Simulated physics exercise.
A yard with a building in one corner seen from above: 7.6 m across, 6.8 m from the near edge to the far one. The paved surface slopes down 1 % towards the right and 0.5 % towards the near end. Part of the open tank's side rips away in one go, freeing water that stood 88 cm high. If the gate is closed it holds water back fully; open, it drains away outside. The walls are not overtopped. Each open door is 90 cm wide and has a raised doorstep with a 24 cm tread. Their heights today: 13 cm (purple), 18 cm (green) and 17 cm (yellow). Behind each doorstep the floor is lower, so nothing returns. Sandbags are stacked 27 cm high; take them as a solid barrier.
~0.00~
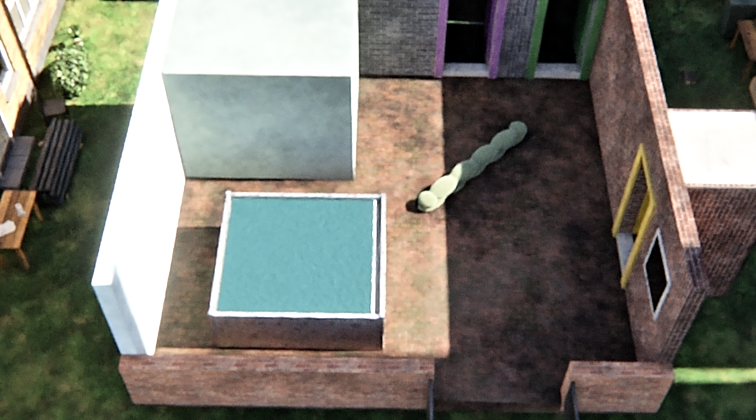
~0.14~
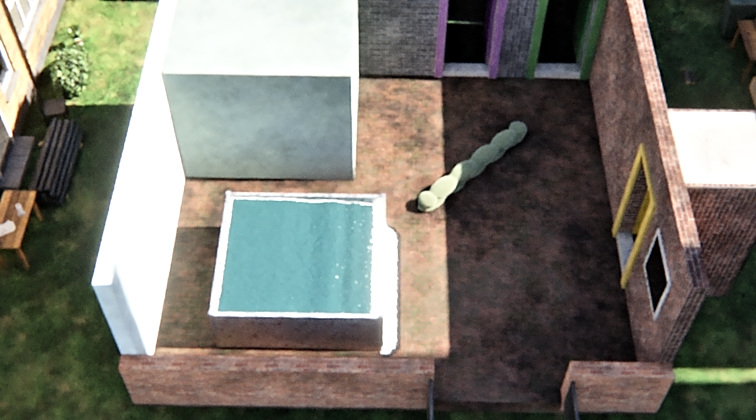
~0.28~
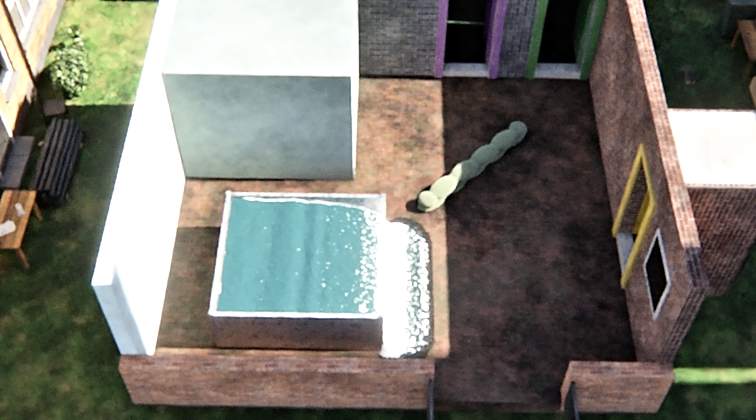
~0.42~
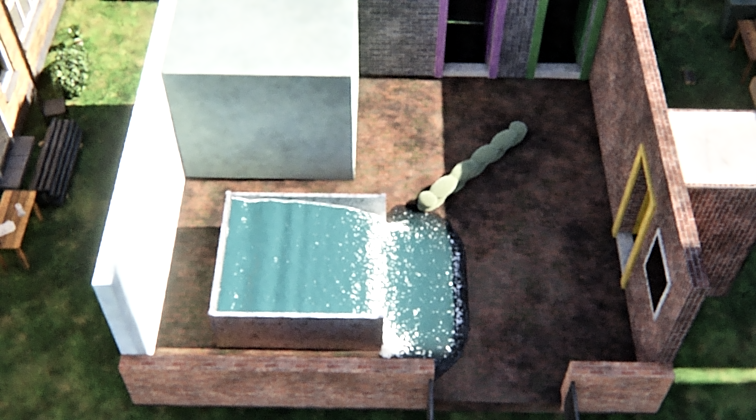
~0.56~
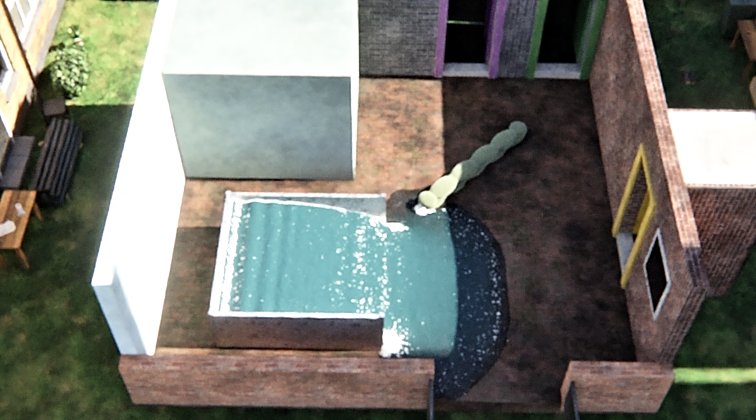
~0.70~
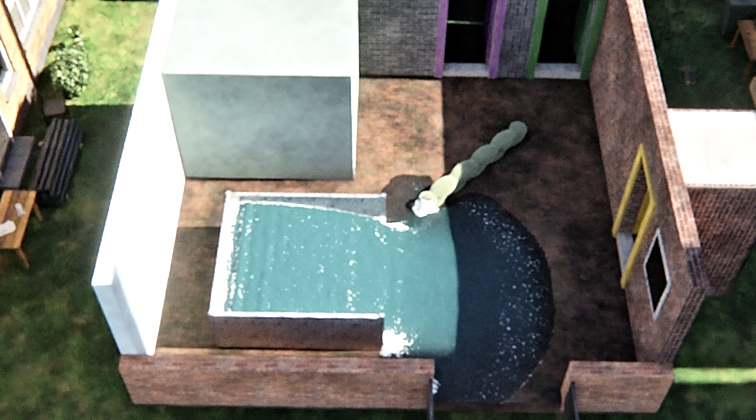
Teal water bursts through the right side of a white-rimmed open tank in a brick-walled yard, seen from high above by a camera that stays still. A big pale grey block stands behind the tank, a twisted pale green column lies to the right, and purple and green doorways line the back. White froth spills out first, then a widening rounded sheet spreads rightward across the shaded paving, reaching around the column's near end.
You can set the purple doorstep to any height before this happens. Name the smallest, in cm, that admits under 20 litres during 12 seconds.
It would have to be roughly 7 cm high.
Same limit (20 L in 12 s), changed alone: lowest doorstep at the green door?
About 27 cm at green.
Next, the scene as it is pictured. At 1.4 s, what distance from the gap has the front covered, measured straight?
Some 4.6 m out.
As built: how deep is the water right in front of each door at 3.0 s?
Depths in cm: Purple 0, green 22, yellow 39.
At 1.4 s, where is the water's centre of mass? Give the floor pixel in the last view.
At about (389, 286).
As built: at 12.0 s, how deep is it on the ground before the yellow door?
Some 11.0 cm.
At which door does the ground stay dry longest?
The purple one.
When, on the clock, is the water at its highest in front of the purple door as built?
Near 5.0 s.
After 1.4 s water covers 45 % of the floor, deepest (47 cm) near (640, 390); it has not reached the purple door.
After 3.0 s water covers 55 % of the floor, deepest (39 cm) near (618, 256); it has not reached the purple door.
After 12.0 s water covers 95 % of the floor, deepest (14 cm) near (640, 390); 9 cm at the purple door, 1 litre in over its 13 cm doorstep.
At the purple door as built, the water arrived by 3.5 s and peaked near 13 cm at 4.8 s.
Run again over the same 12 s with other heights there, 26 litres in over 6.5 cm, 10 litres over 8.5 cm. The limit of 20 litres is kept from about 7 cm up.
